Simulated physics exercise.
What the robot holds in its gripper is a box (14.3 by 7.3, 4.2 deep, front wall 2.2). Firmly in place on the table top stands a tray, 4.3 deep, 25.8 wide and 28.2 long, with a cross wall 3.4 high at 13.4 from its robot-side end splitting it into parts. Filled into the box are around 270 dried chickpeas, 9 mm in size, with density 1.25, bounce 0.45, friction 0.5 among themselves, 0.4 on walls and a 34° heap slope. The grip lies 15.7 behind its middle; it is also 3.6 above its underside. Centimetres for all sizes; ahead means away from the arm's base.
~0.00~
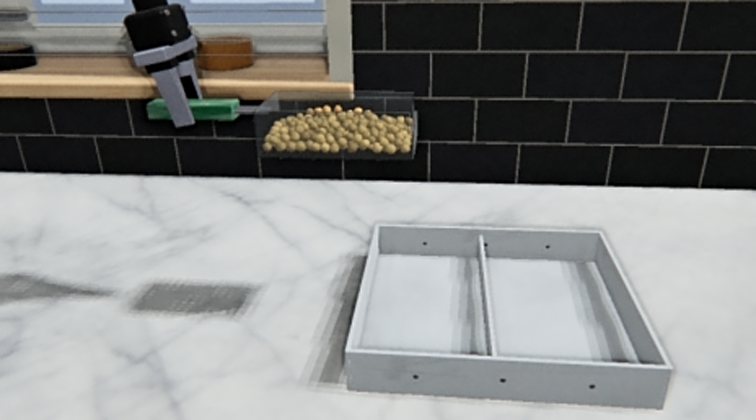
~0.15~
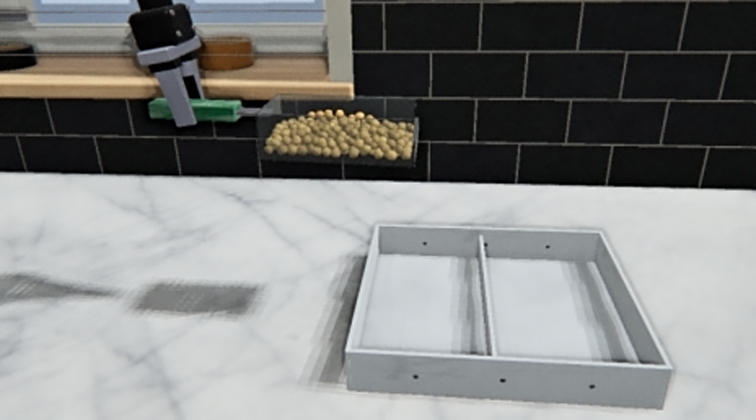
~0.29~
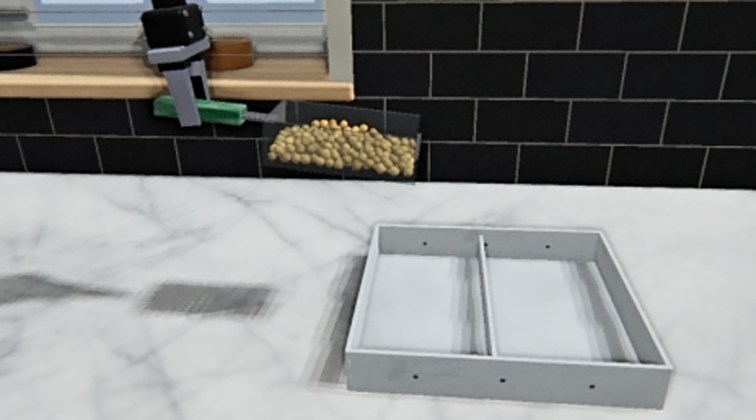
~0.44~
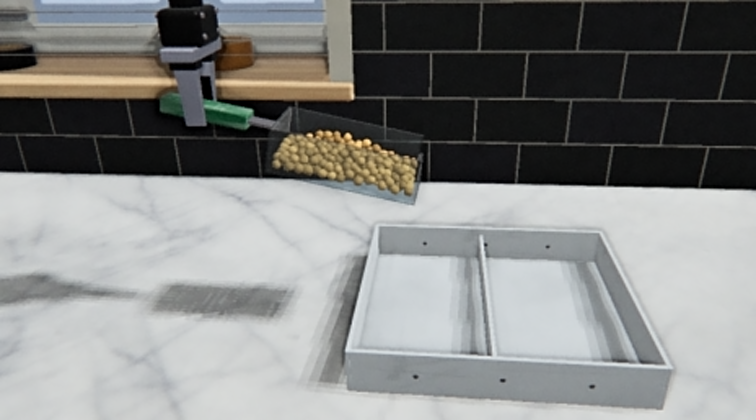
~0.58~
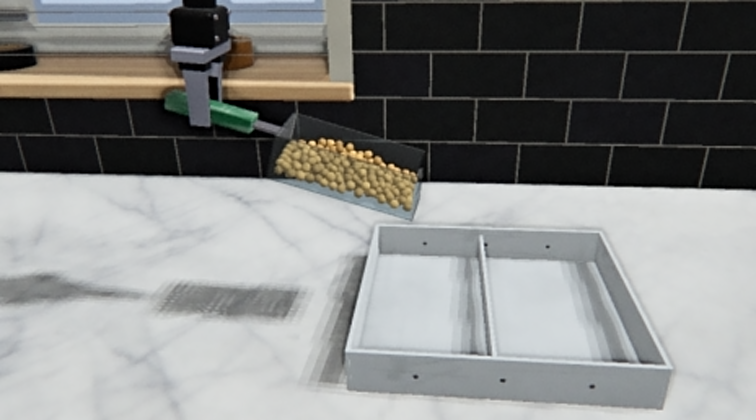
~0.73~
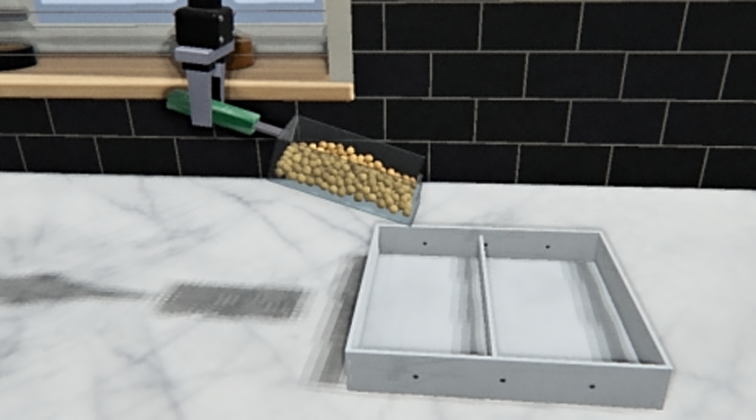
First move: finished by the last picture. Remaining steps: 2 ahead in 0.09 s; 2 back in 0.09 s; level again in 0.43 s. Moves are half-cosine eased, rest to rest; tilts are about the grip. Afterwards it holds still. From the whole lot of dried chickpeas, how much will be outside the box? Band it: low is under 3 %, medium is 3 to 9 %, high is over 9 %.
Band: Low.
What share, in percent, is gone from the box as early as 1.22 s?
Around 0 % is out.
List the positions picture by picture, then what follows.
In the first frame, box floor at (341, 142), level; upper third of the load around (341, 124), from x 270 to 410, top at y 110; 267 in the box.
In the second frame, box floor at (342, 146), tilted 2° forward; upper third of the load around (329, 129), from x 270 to 410, top at y 115.
In the third frame, box floor at (344, 158), tilted 6° forward; upper third of the load around (321, 140), from x 270 to 410, top at y 125.
In the fourth frame, box floor at (346, 171), tilted 12° forward; upper third of the load around (315, 149), from x 275 to 415, top at y 135.
In the fifth frame, box floor at (346, 181), tilted 16° forward; upper third of the load around (312, 157), from x 280 to 415, top at y 140.
In the sixth frame, box floor at (346, 185), tilted 18° forward; upper third of the load around (312, 161), from x 280 to 415, top at y 145; 267 in the box.
After 0.97 s, tilted 17° forward, highest piece 19 above the table; 266 in the box, 1 in flight or on a rim.
After 1.22 s, tilted 3° forward, highest piece 22 above the table; 265 in the box, 2 in the robot-side part.
After 1.54 s, level, highest piece 23 above the table; 265 in the box, 2 in the robot-side part.
After 2.59 s, level, highest piece 23 above the table; 265 in the box, 2 in the robot-side part.
At rest, 265 in the box, 2 in the robot-side part. That is 1 % outside the box.
